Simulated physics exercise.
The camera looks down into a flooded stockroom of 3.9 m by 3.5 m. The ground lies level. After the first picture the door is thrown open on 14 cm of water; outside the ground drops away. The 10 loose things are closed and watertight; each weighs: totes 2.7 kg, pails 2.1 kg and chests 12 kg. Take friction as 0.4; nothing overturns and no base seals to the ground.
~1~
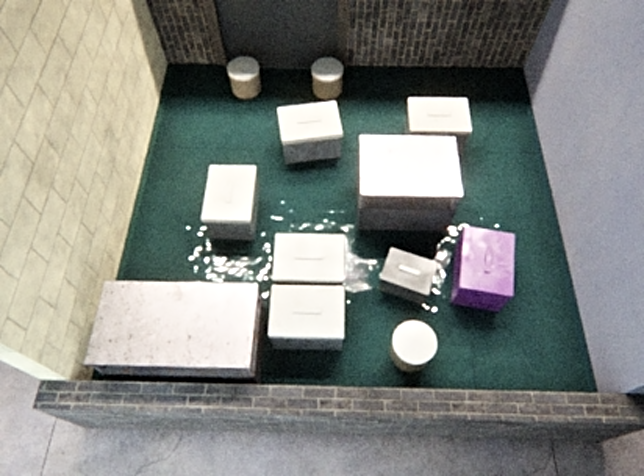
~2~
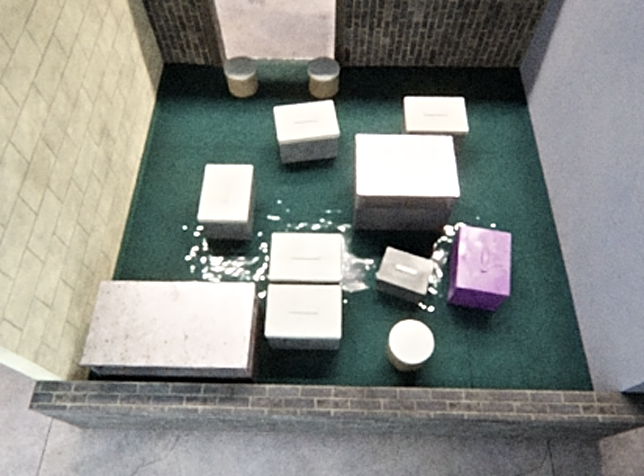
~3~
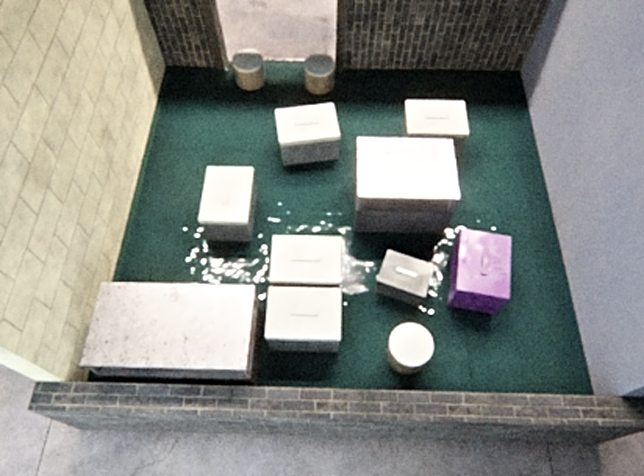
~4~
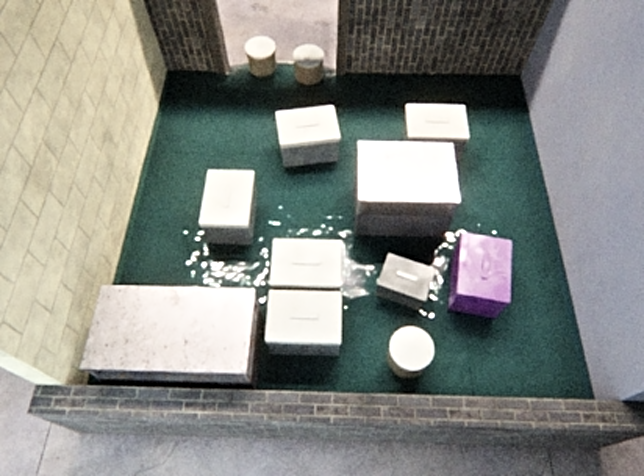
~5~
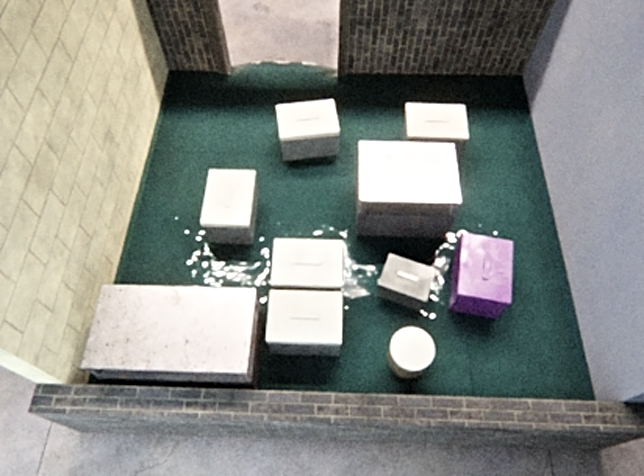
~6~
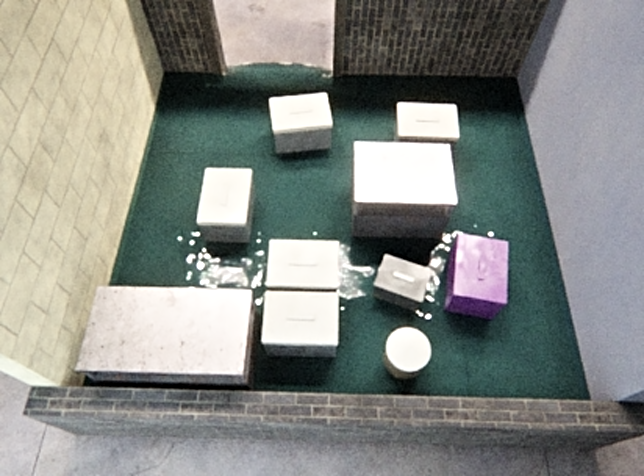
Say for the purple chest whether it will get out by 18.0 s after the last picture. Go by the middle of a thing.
The purple chest is kept in.
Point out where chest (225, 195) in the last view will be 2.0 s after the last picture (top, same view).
Near (224, 156).
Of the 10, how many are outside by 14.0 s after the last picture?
5 of them.
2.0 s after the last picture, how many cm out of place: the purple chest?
About 10 cm.
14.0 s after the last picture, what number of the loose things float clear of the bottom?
At that moment 5.
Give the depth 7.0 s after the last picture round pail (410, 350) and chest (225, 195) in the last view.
About 10 and 9 cm.
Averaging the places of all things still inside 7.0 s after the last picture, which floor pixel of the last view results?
At about (314, 211).
Then, 2.0 s after the last picture the purple chest is near (477, 258), 0.1 m from its start, afloat; 2 of 10 are out; 8 afloat.
Then, 7.0 s after the last picture the purple chest is near (475, 245), 0.2 m from its start, afloat; 3 of 10 are out; 7 afloat.
Then, 14.0 s after the last picture the purple chest is near (479, 202), 0.7 m from its start, afloat; 5 of 10 are out; 5 afloat.
Then, 18.0 s after the last picture the purple chest is near (477, 177), 0.9 m from its start, afloat; 6 of 10 are out; 4 afloat.
